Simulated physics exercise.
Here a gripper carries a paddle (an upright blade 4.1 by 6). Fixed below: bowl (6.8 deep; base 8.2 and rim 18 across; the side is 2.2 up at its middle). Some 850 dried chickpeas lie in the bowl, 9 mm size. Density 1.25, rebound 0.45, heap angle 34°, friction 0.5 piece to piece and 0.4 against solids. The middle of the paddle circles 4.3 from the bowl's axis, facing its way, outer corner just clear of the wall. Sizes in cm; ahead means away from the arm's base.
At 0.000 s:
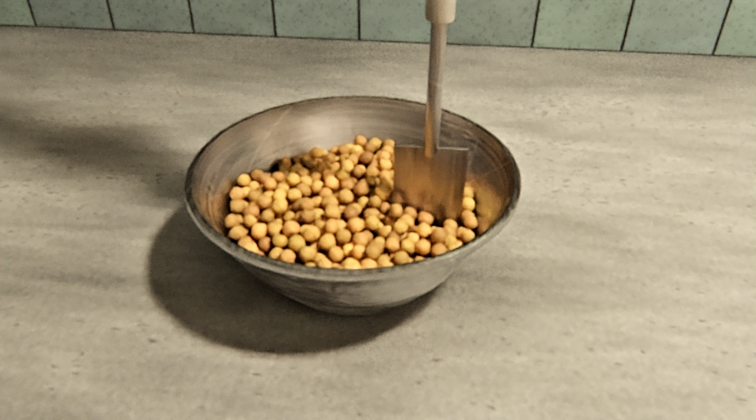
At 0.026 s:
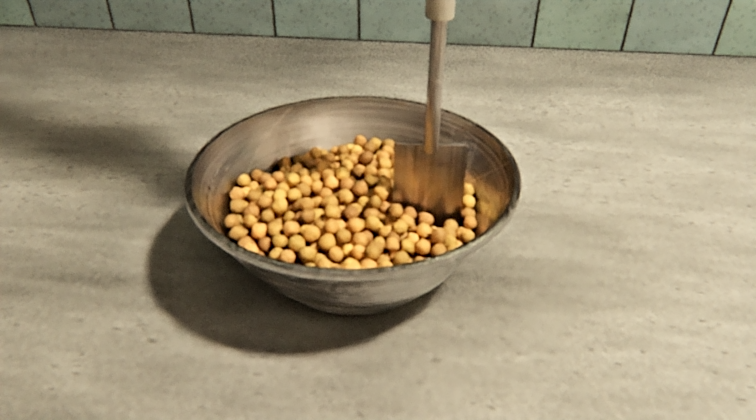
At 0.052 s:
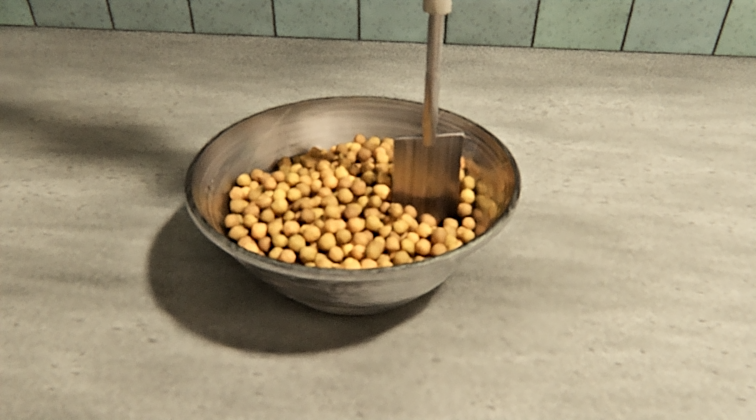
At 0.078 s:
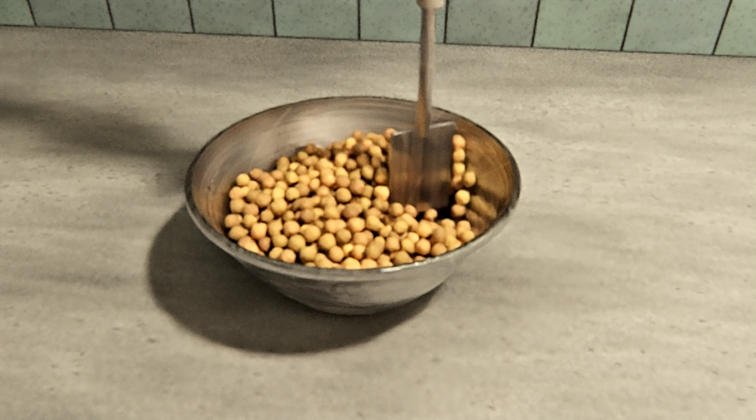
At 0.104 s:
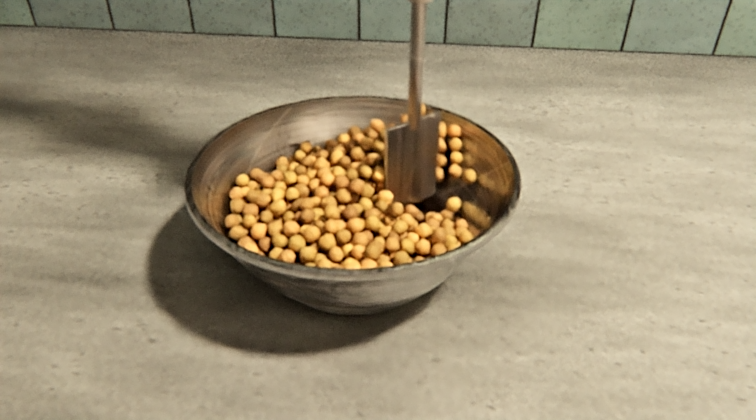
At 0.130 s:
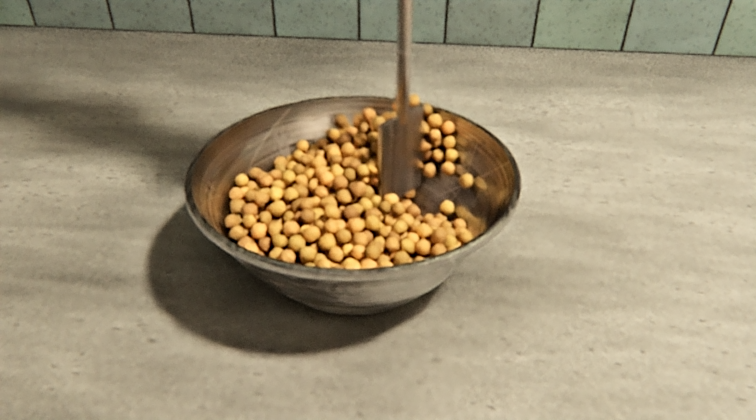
A pale-handled paddle with a flat metallic blade stands upright in the right side of a wide grey-brown bowl on a mottled grey counter, seen from above at an angle before green tiles. Golden-tan chickpeas fill much of the bowl, which casts a dark shadow to the left. The blade sweeps slowly backward and slightly left, turning as it pushes chickpeas toward the far wall, while the camera stays still.
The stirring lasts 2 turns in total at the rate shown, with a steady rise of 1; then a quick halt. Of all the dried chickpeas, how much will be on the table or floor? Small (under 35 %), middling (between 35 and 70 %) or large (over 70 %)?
Answer: Small; under 35 % of the dried chickpeas finish on the table or floor.
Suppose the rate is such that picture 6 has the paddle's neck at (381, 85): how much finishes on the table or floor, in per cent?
About 25 per cent.
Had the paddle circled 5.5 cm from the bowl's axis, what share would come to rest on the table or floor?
Then about 5 per cent.
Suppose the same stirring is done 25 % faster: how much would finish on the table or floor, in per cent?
Then about 25 per cent.
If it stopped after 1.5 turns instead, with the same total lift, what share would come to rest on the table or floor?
In that case some 15 per cent.
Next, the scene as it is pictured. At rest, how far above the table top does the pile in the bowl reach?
About 6.5 cm.
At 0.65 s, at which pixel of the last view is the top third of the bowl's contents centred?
At about (436, 212).
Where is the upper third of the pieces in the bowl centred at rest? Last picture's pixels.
Around (400, 198).
By 0.65 s, 317° round, highest piece 9 above the table; 774 in the bowl, 61 on the table or floor, 15 in flight or on the tool.
By 1.17 s, 219° round, highest piece 8 above the table; 733 in the bowl, 116 on the table or floor, 1 in flight or on the tool.
By 1.63 s, 0° round, highest piece 7 above the table; 722 in the bowl, 128 on the table or floor.
By 2.33 s, 0° round, highest piece 7 above the table; 722 in the bowl, 128 on the table or floor.
Final count, 722 in the bowl, 128 on the table or floor. That is 15 % on the table or floor.
